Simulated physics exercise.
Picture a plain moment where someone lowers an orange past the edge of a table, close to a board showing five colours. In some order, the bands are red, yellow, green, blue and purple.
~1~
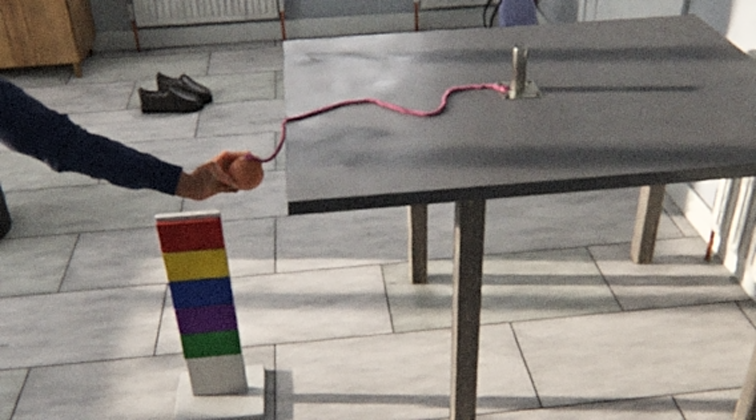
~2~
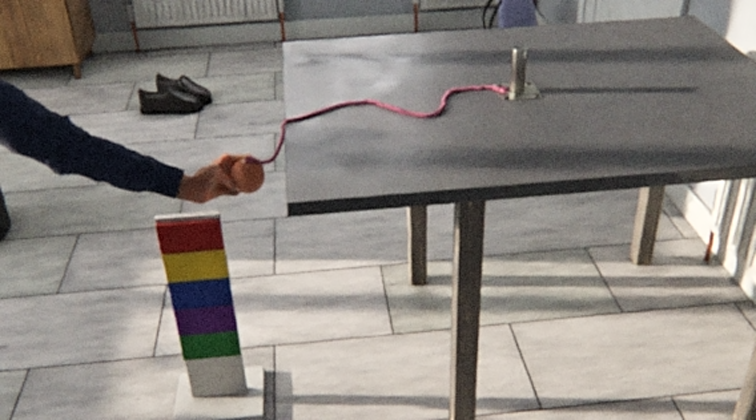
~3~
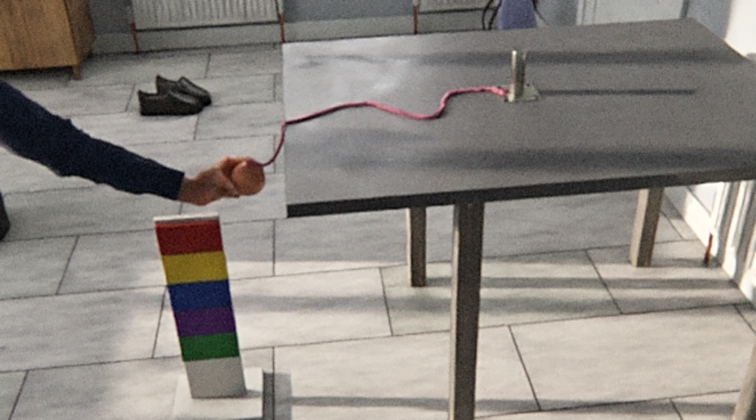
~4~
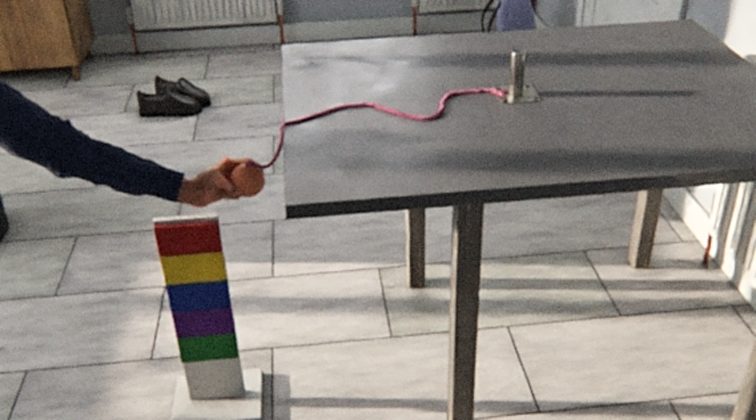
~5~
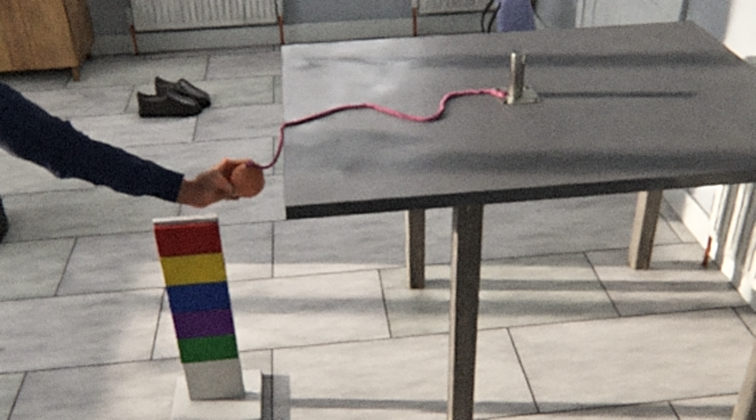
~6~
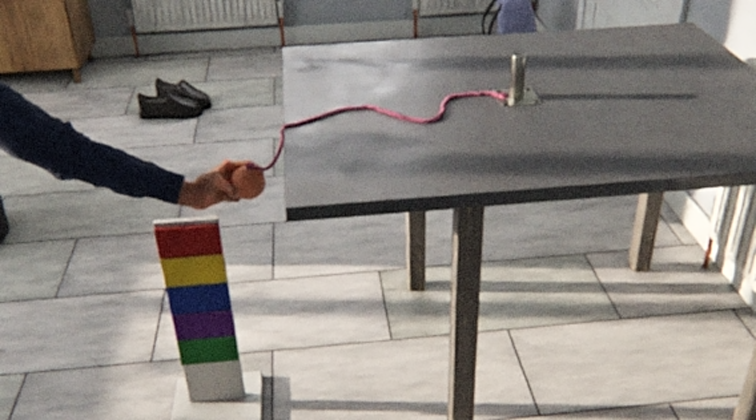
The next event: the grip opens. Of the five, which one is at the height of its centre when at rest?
At rest, its centre is at the height of yellow.
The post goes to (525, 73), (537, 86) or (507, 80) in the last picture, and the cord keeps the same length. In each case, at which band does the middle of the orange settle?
Answer, in order: Red, red, yellow.
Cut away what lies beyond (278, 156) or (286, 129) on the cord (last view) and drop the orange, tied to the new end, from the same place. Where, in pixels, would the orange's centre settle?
Pixel positions, in order: (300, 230), (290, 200).
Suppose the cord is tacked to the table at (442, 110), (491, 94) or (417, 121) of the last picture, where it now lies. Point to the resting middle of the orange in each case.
Going through the three tries, you get (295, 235), (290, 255) and (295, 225).
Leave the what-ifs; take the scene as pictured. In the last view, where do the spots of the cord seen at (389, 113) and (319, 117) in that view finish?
About (337, 116), and the other about (284, 151).
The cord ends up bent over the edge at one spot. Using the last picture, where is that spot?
It is around (344, 109).
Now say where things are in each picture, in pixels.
In the first frame, orange (247, 174); red (191, 237); yellow (196, 266); blue (201, 293); purple (206, 320); green (211, 345).
In the second frame, orange (248, 176); cord through (480, 89) (444, 104) (399, 110) (345, 104) (288, 122).
In the third frame, orange (249, 179).
In the fourth frame, orange (248, 180); cord through (479, 92) (443, 107) (398, 113) (343, 107) (287, 125).
In the fifth frame, orange (248, 181).
In the sixth frame, orange (248, 183); cord through (479, 95) (443, 110) (399, 116) (344, 109) (287, 127).
Soon after, orange near (321, 246); level with yellow.
After that, orange near (280, 255); level with yellow.
In the end, orange near (290, 254); level with yellow. Its middle rests at the yellow band.
